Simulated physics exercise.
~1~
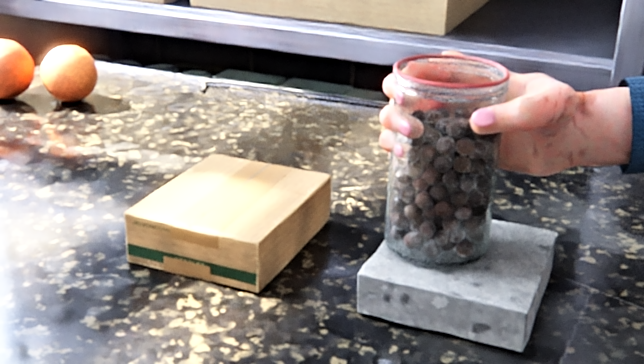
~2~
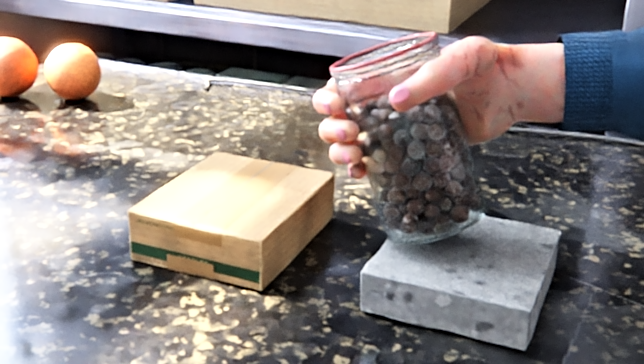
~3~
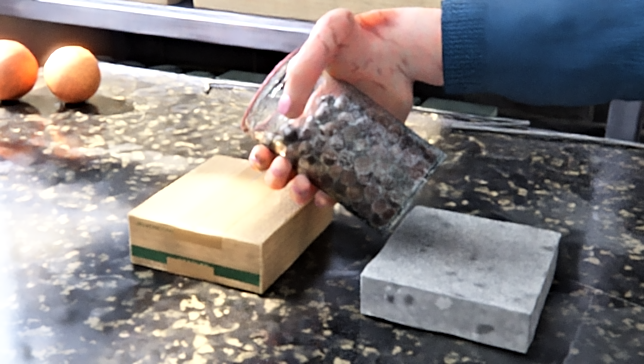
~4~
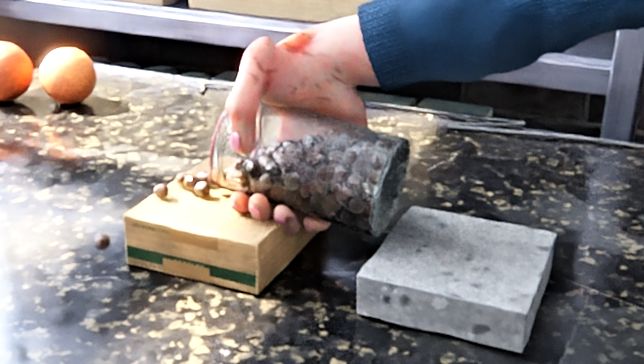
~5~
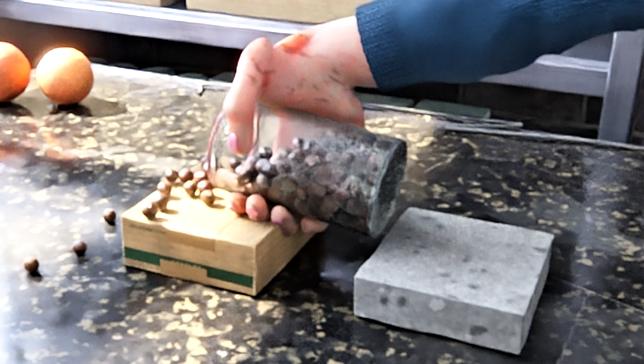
On a dark, speckled countertop, a hand holds an open glass jar nearly full of small, round brown pieces upright on a grey stone block, with a wooden box to its left and two orange balls behind. The hand lifts the jar and leans it to the left. It carries the jar toward the box, tipping it further while everything stays inside. The jar then comes down nearly on its side, mouth over the box, and a few pieces roll out. More follow, some gathering on the box and a few reaching the counter, while most remain in the held jar.
